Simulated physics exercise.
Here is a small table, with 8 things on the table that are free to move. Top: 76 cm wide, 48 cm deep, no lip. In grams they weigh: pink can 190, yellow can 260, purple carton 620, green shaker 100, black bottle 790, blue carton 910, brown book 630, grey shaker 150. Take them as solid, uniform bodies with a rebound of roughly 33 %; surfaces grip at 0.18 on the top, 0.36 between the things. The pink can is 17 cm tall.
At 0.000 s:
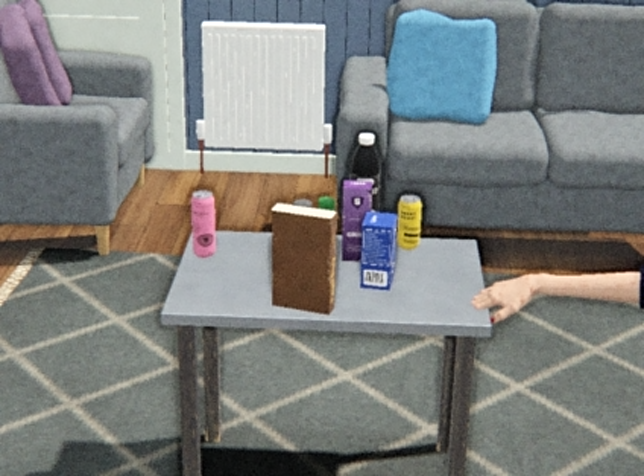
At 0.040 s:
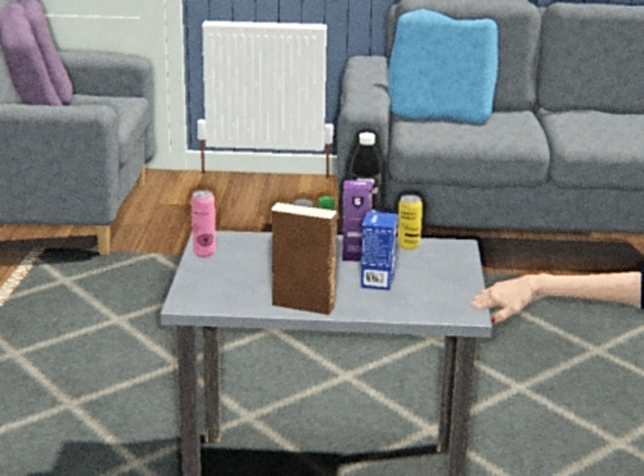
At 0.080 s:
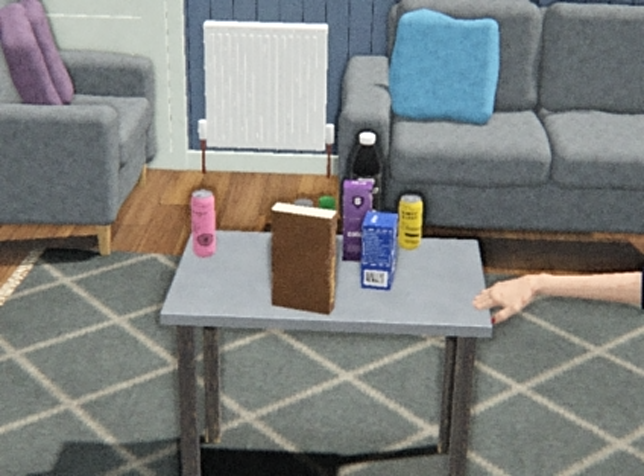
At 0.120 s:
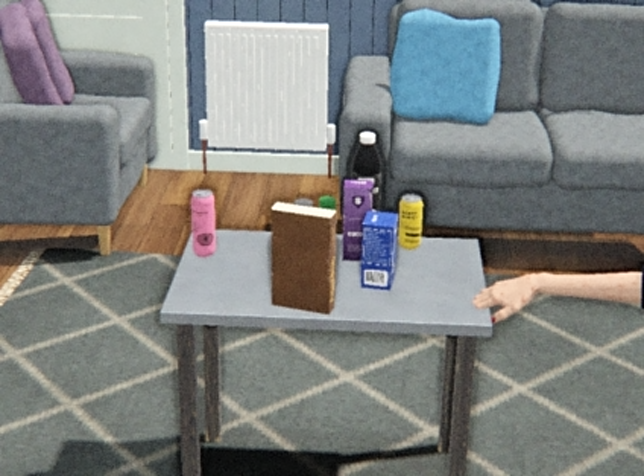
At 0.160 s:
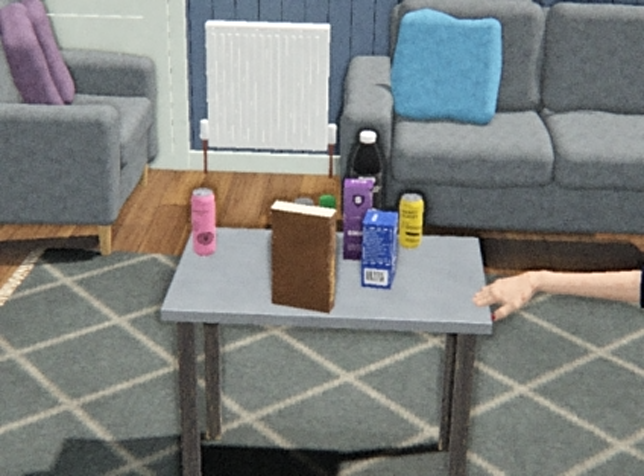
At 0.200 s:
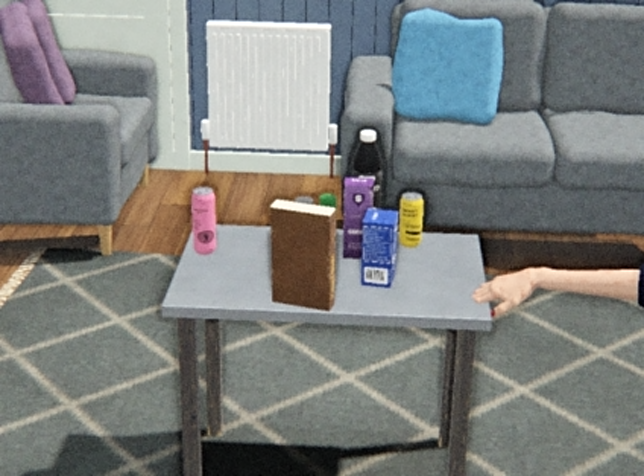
Small grey table holding a brown book, cartons, cans and a black bottle, barely shifting as a hand rests at its right edge.
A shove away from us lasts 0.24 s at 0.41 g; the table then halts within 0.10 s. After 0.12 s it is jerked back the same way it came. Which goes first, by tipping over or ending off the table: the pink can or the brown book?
Of the two named, the second: The brown book.
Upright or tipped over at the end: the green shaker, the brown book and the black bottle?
The green shaker falls over; the brown book topples; the black bottle topples.
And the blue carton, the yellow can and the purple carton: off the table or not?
The blue carton is still on the table; the yellow can ends off the table; the purple carton ends on the table.
By 0.80 s, table along by 1 cm; yellow can, green shaker, black bottle and grey shaker now off the table; pink can 10 cm from its spot near (210, 207); brown book tilted 17° near (306, 258).
By 1.20 s, brown book now off the table; pink can 8 cm from its spot near (207, 213); purple carton tilted 33°.
When it is over (1.9 s), off the table, yellow can, green shaker, black bottle, brown book and grey shaker; lying over on the table, purple carton; not toppled but over 5 cm from the start, pink can and blue carton. End places, in pixels of the last picture, pink can near (207, 213). Pink can was never lost; brown book went at 0.90 s.
